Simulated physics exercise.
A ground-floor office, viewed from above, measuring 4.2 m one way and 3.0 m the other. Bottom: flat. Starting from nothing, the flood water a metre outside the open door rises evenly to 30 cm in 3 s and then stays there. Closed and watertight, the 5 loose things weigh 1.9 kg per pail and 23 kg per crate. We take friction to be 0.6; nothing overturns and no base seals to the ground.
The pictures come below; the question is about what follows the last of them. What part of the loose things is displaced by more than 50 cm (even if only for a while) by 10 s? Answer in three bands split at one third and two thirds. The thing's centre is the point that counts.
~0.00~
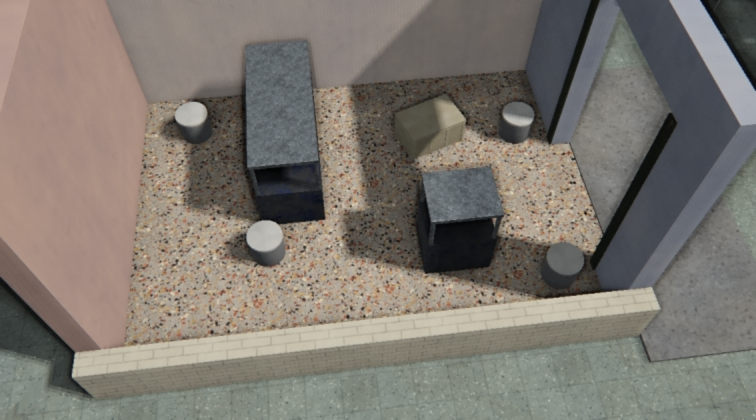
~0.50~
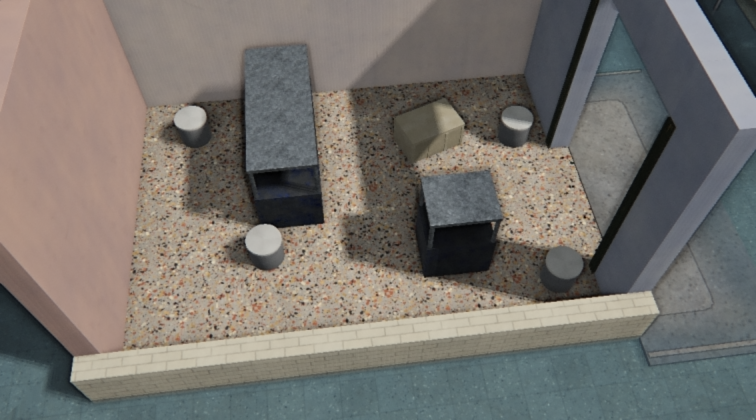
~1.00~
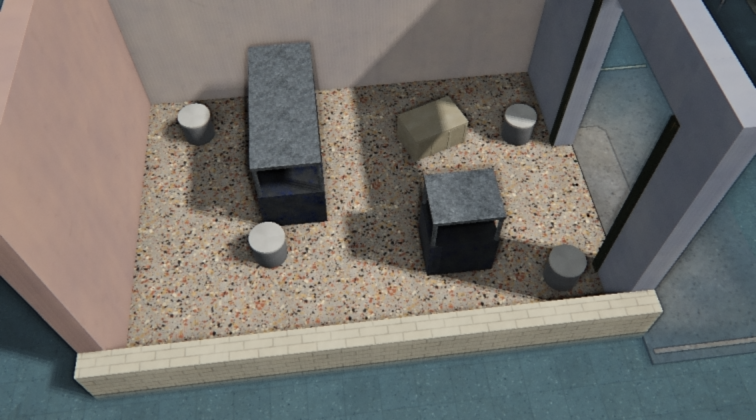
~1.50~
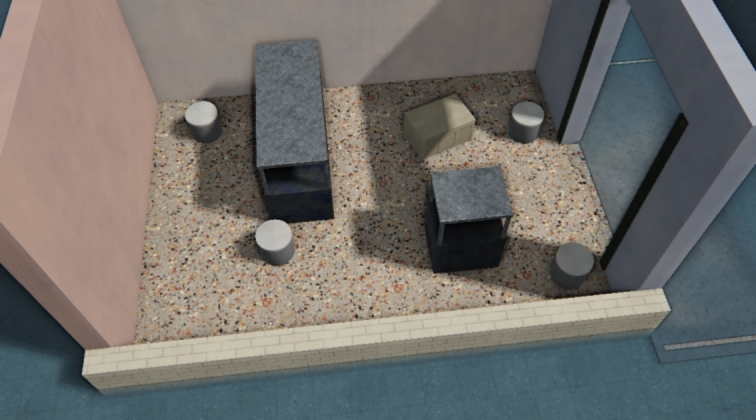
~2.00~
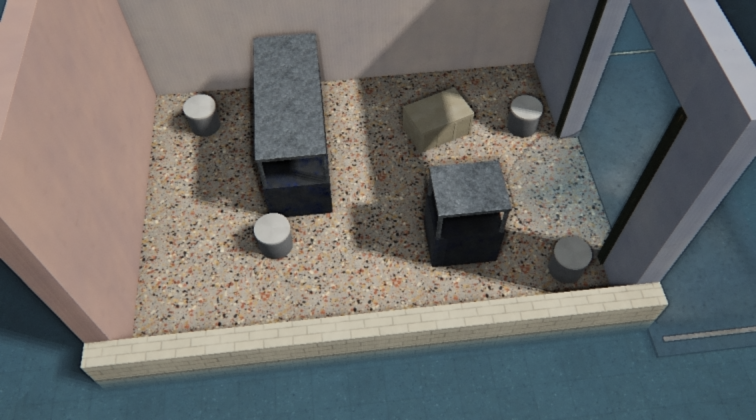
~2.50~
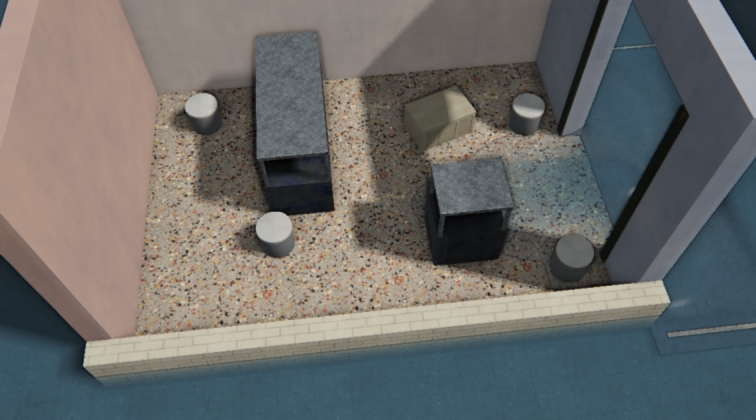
One third to two thirds.
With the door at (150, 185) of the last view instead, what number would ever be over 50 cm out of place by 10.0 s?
Then it comes to 4.
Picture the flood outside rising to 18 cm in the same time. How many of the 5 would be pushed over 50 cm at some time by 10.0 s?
With that change, 3 of them.
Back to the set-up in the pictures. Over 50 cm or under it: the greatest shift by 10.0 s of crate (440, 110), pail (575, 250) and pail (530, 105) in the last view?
One by one: Above; below; above.
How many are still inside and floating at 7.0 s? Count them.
4.
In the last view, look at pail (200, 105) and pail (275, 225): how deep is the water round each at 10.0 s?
19 and 16 cm.
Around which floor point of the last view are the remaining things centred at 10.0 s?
The centre is close to (364, 174).
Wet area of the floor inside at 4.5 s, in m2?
8.5 m2.
After 3.5 s 0 of 5 are over 50 cm from their spots; 0 afloat.
After 4.5 s 2 of 5 are over 50 cm from their spots; 1 afloat.
After 7.0 s 3 of 5 are over 50 cm from their spots; 4 afloat.
After 10.0 s 2 of 5 are over 50 cm from their spots, and 3 have been at some point; 5 afloat.
